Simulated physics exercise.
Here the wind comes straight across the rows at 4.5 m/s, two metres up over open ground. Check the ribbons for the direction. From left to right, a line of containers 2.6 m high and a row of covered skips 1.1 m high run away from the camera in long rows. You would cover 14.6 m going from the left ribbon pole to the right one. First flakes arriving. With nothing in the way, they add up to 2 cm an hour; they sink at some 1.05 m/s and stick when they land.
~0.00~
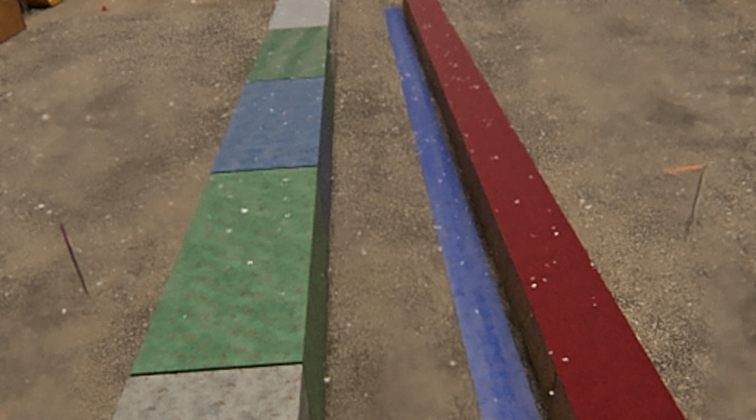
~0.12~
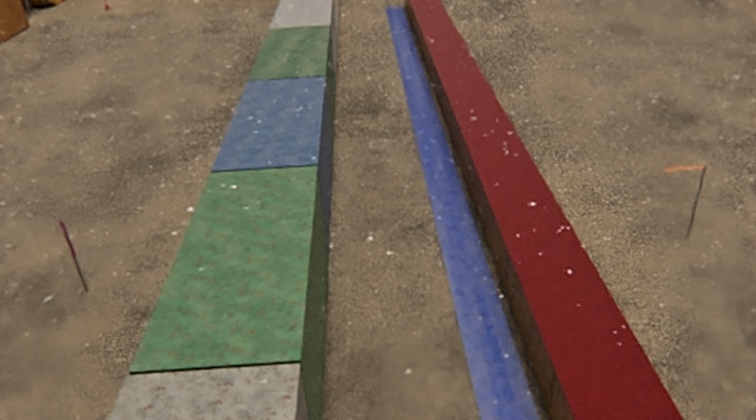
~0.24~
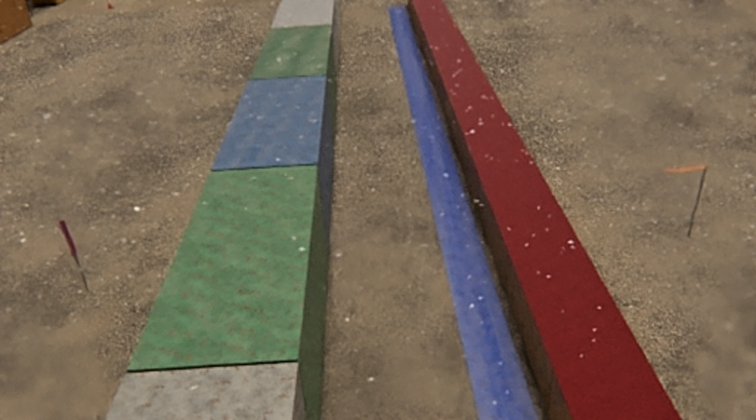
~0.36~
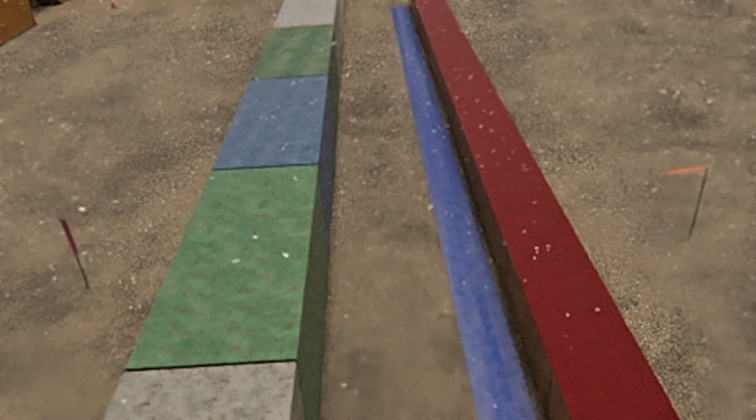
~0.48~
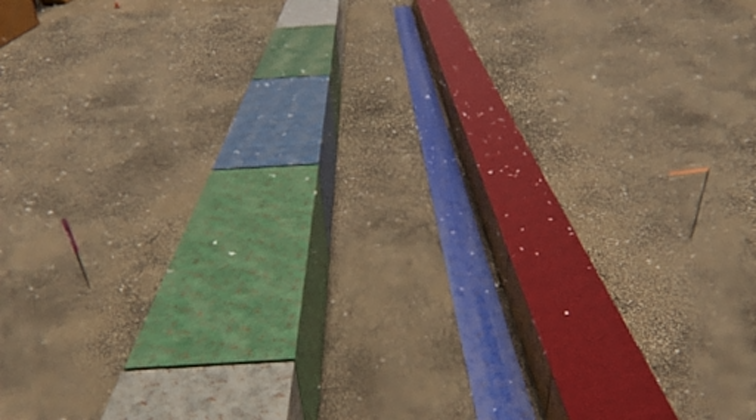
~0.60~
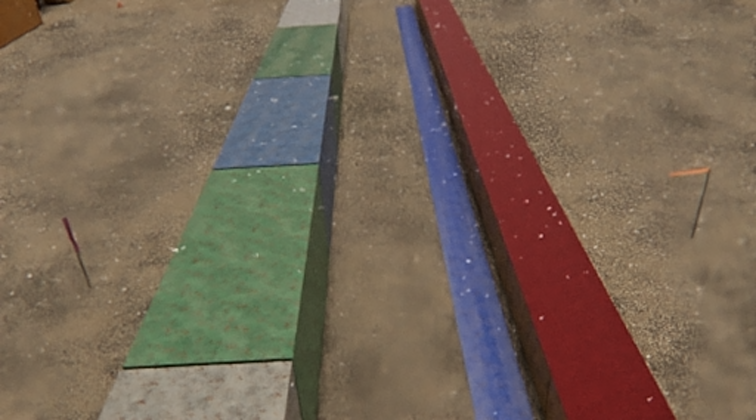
On bare, gritty brown ground, a row of grey, green and blue blocks runs away beside a thin blue strip and a long dark red one, with a small marker standing on either side. White specks flicker and shift across the view, while the rows slide very slightly rightward.
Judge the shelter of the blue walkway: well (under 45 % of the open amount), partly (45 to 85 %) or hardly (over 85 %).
It receives more than 85 % of what falls in the open.
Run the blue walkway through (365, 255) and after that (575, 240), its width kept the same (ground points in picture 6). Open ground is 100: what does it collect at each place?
First roughly 80 per cent, second roughly 110 per cent.
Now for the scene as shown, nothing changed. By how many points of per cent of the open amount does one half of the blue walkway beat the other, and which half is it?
I'd go with the left-hand part, ahead by near 15 points.
10 minutes on, 4 mm on the blue walkway, 3 mm in the open.
30 minutes on, 11 mm on the blue walkway, 10 mm in the open.
60 minutes on, 22 mm on the blue walkway, 20 mm in the open, so the blue walkway has 108 % of the open amount; the left half of it has 115 %, the right half 101 %.
